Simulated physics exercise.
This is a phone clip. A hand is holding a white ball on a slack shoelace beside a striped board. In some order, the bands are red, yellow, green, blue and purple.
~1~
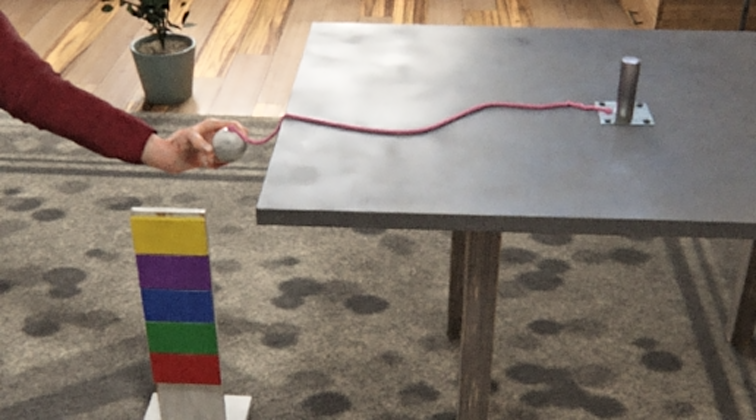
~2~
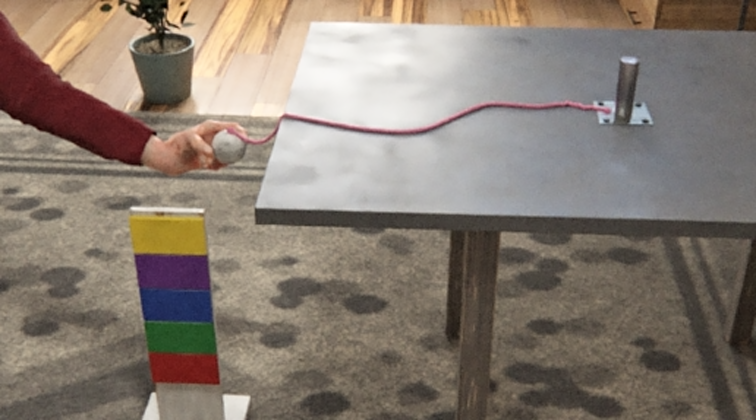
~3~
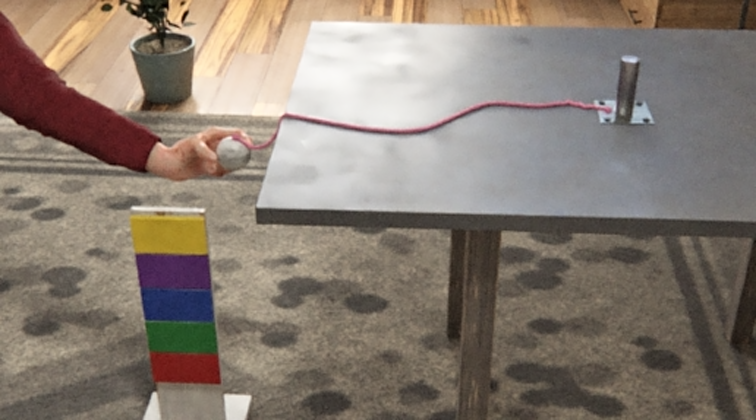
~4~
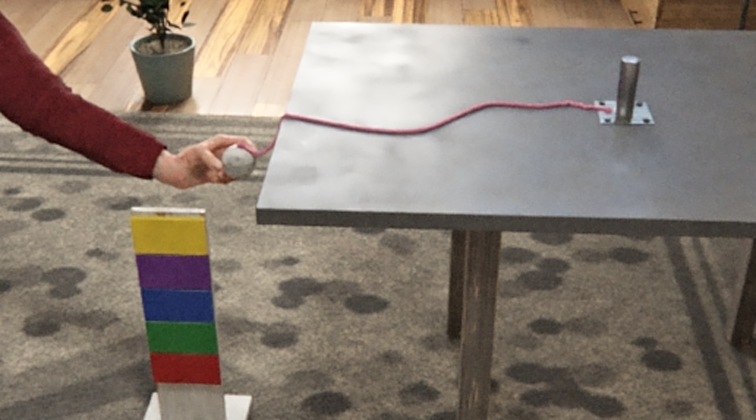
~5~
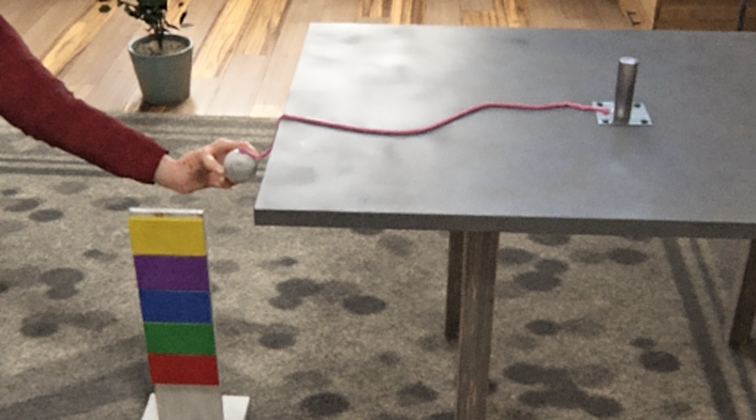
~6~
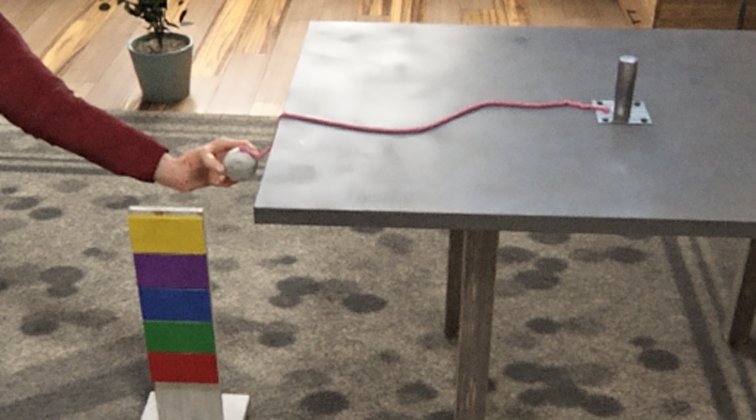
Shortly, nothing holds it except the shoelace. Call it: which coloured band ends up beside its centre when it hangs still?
Yellow, beside its centre.
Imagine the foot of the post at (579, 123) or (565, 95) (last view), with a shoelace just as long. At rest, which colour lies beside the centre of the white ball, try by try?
Answer, in order: Purple, purple.
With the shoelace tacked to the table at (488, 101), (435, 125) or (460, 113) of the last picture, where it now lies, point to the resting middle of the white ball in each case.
First try near (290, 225), second near (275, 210), third near (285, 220).
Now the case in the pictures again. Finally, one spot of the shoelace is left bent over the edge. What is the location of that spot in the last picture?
Check around (318, 120) - that's where it is.
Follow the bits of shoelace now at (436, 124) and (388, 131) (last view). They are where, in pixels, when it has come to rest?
They finish at (400, 113) and (349, 113) respectively.
Early on, ball near (278, 217); above the bands.
Midway, ball near (289, 237); level with yellow.
Near the end, ball near (302, 238); level with yellow.
Finally, ball near (294, 238); level with yellow. At yellow.
